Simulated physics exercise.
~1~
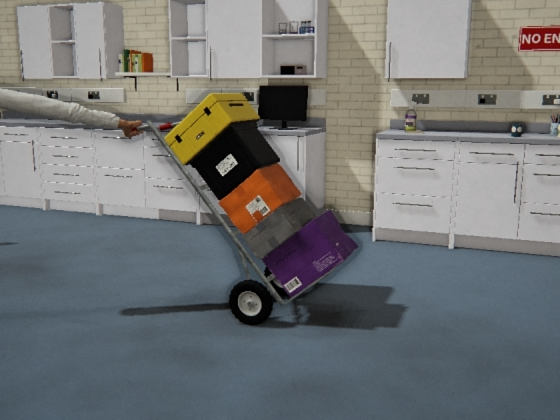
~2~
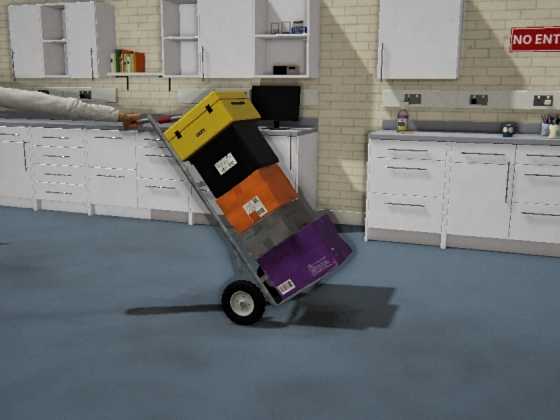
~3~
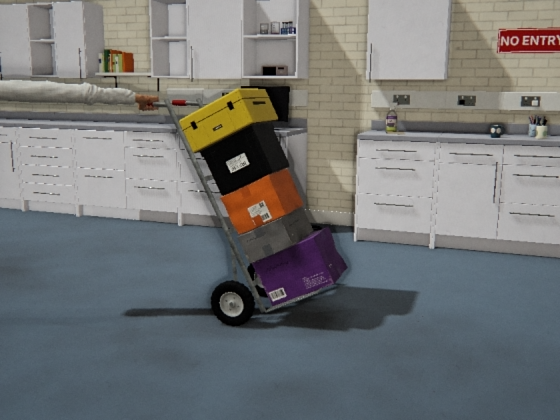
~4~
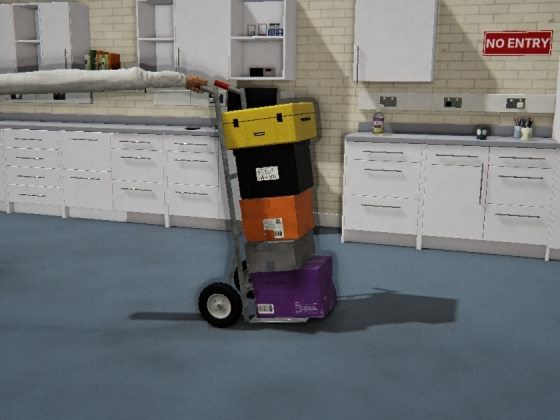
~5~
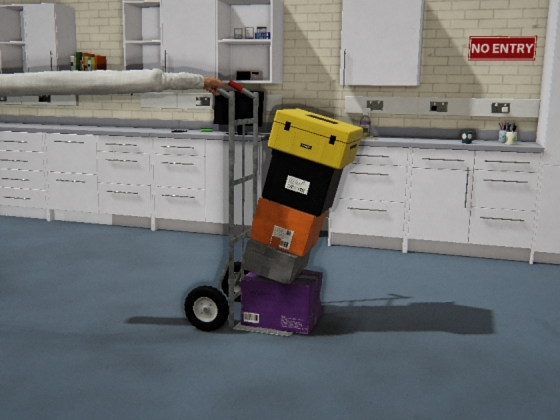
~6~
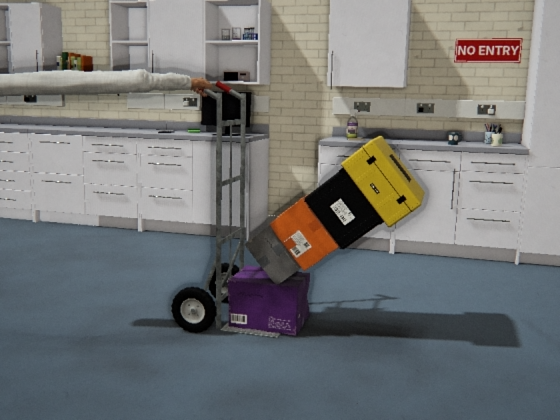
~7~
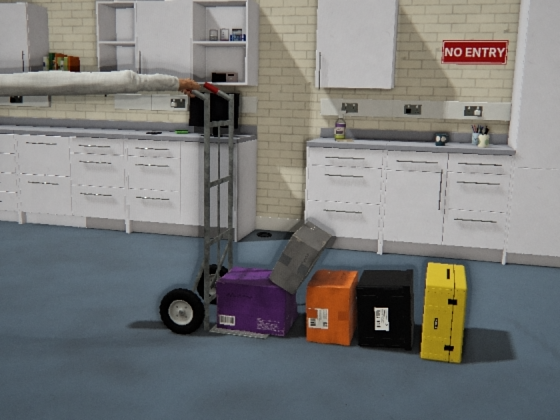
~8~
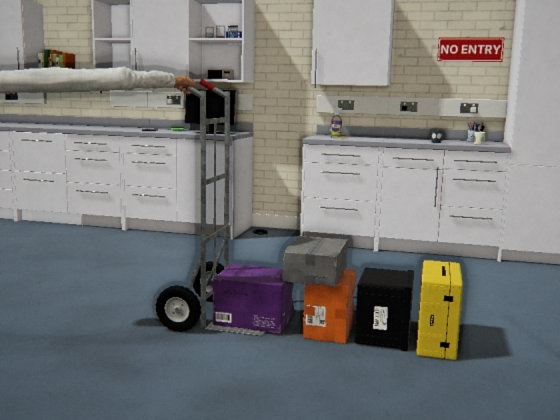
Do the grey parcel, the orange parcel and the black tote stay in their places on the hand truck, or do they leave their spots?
All three leave their spots. The orange parcel and the black tote drop to the floor on the right, and the grey parcel topples over and ends up resting atop the orange one.
